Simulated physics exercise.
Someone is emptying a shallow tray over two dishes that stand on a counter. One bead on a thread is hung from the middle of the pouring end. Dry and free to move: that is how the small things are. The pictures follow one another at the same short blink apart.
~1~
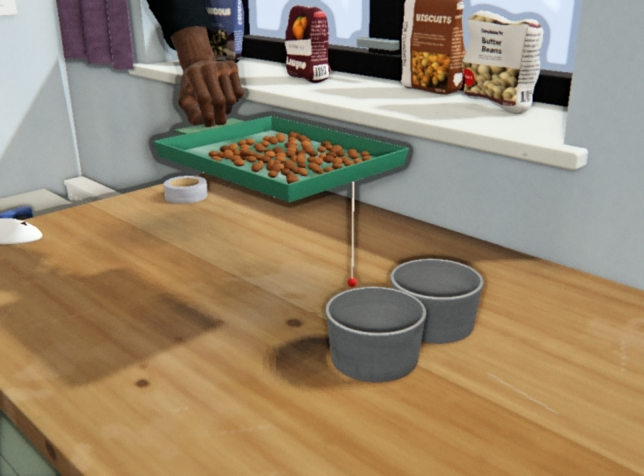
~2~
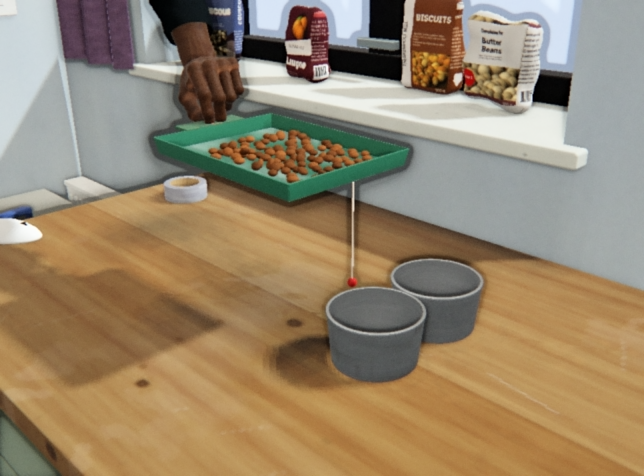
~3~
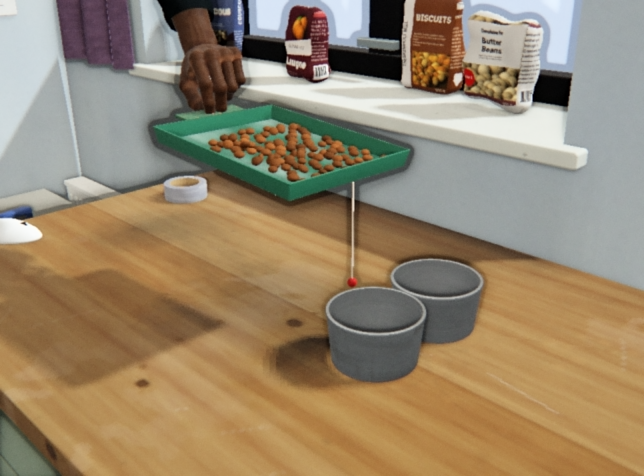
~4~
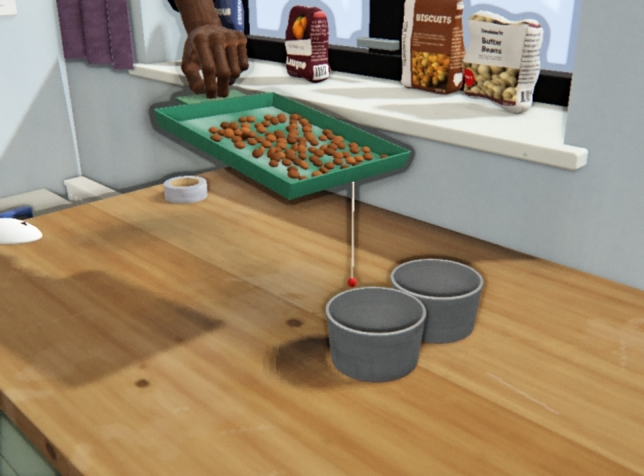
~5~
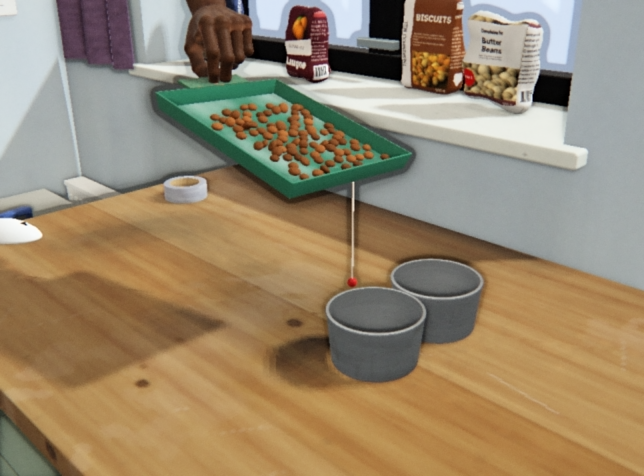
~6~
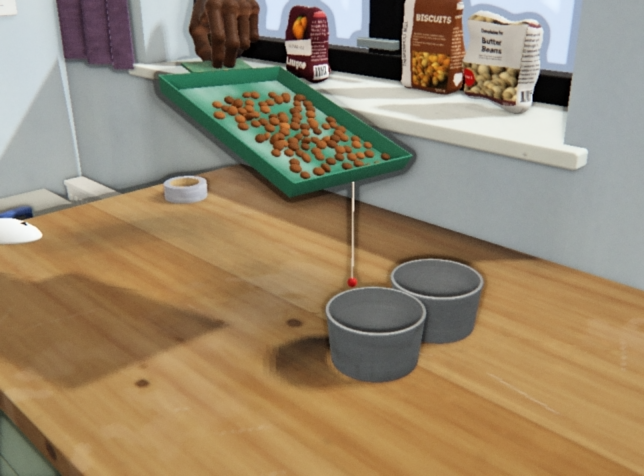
At a wooden counter by a window, a hand held a green tray of small brown pieces above two grey dishes, then gradually raised the tray's back end, slanting it more steeply toward the dishes.
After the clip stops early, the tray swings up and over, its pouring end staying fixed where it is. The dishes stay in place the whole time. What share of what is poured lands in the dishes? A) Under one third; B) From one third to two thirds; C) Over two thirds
Over two thirds (C).
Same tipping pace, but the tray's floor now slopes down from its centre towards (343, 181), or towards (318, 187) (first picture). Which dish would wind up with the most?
So, first the one on the left side, and second the one on the left side.
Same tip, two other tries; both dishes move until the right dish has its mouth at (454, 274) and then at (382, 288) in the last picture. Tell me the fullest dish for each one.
First placement: The leftmost one; second placement: The rightmost one.
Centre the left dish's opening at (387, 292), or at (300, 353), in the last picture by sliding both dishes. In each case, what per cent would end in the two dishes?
Trial 1 around 60 percent, trial 2 around 40 percent.
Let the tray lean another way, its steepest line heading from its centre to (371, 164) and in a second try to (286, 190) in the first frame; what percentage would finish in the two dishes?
60 %, give or take, and then 0 %.
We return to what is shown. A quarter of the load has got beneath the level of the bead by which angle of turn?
I'd say close to 100 degrees.
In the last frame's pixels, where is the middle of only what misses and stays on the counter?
Estimate: Around (490, 412).
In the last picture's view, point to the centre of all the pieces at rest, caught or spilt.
Close to (400, 345) in the last view.
Soon after the last picture, tray tipped steeply; nearly all on the tray; a stray few in the air.
A little later, tray tipped right over; about half on the tray; a small part in the left dish; a small part in the right dish; a small part outside both; about a quarter in the air.
Later still, tray tipped past a quarter turn; about half in the left dish; about a third in the right dish; a small part outside both.
At rest, tray tipped past a quarter turn; about half in the left dish; about a third in the right dish; a small part outside both.
